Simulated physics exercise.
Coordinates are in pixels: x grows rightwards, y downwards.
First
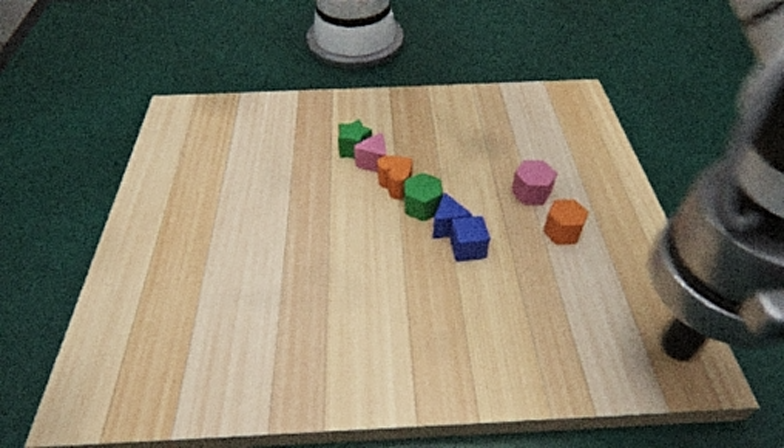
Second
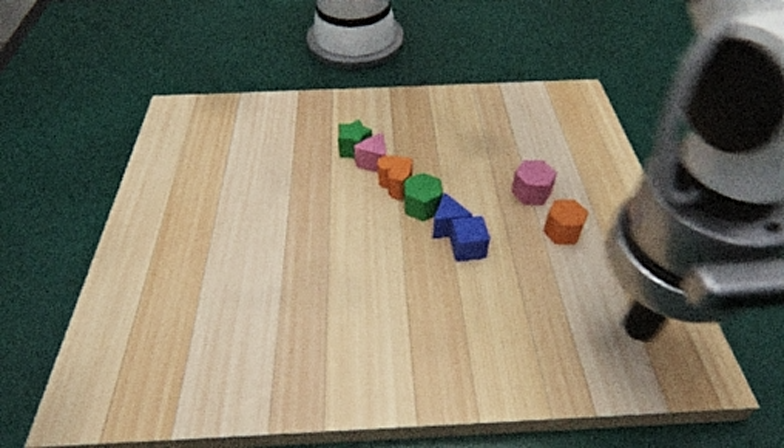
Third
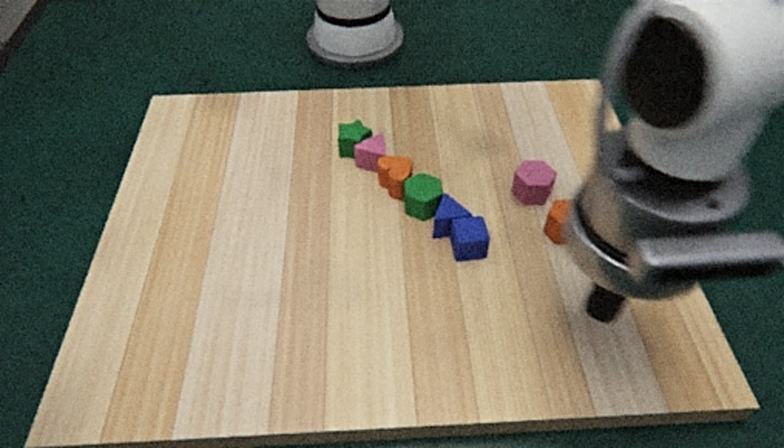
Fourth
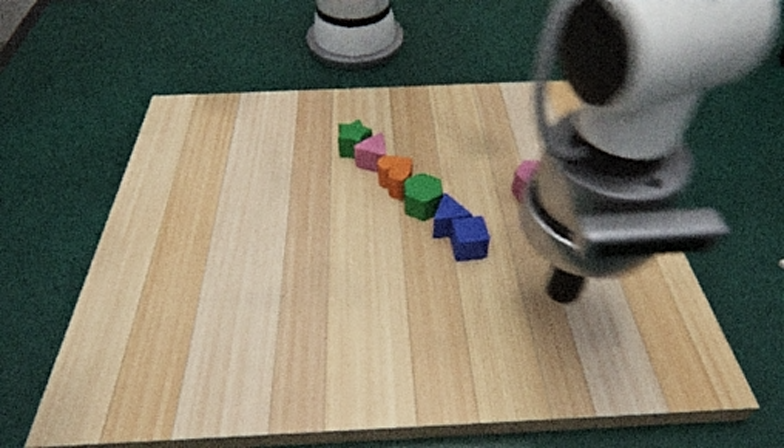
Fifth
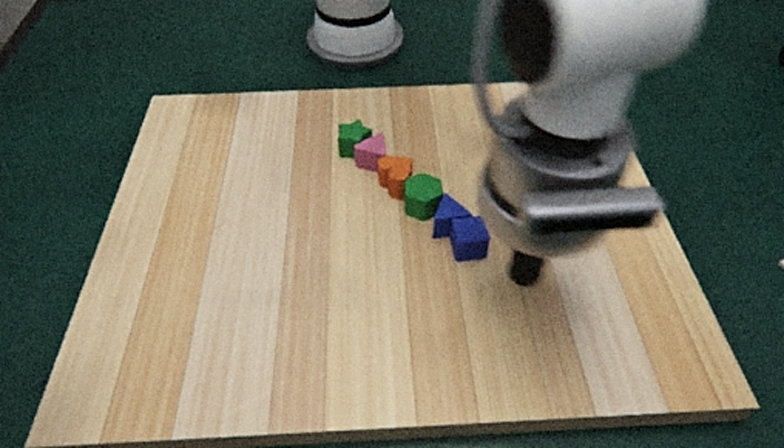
A robot arm moved steadily from the right side of a wooden board, left and slightly upward, passing in front of the pink and orange blocks, while the diagonal row of colorful blocks stayed still.
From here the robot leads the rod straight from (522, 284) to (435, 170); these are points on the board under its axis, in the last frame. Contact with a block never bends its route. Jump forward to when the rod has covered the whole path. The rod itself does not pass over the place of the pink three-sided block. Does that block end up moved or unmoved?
Once the path ends, it is where it was.
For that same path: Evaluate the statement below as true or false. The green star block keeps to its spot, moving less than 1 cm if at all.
It is true.
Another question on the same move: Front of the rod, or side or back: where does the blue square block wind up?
That block drops off.
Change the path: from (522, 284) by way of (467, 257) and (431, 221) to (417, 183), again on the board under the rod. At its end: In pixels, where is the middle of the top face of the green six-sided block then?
Most likely (409, 142).
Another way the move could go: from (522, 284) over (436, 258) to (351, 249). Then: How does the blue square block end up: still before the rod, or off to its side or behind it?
Expect to find it next to or behind the rod.
The first path, step by step. One third of the way, rod at (491, 231); blue square block at (461, 227).
Two thirds of the way, rod at (461, 192); green six-sided block at (421, 185); blue three-sided block at (445, 203); blue square block at (457, 226).
At the end, rod at (436, 159); green star block in place; pink three-sided block in place; green six-sided block at (421, 185); blue three-sided block at (445, 203); blue square block at (457, 226).
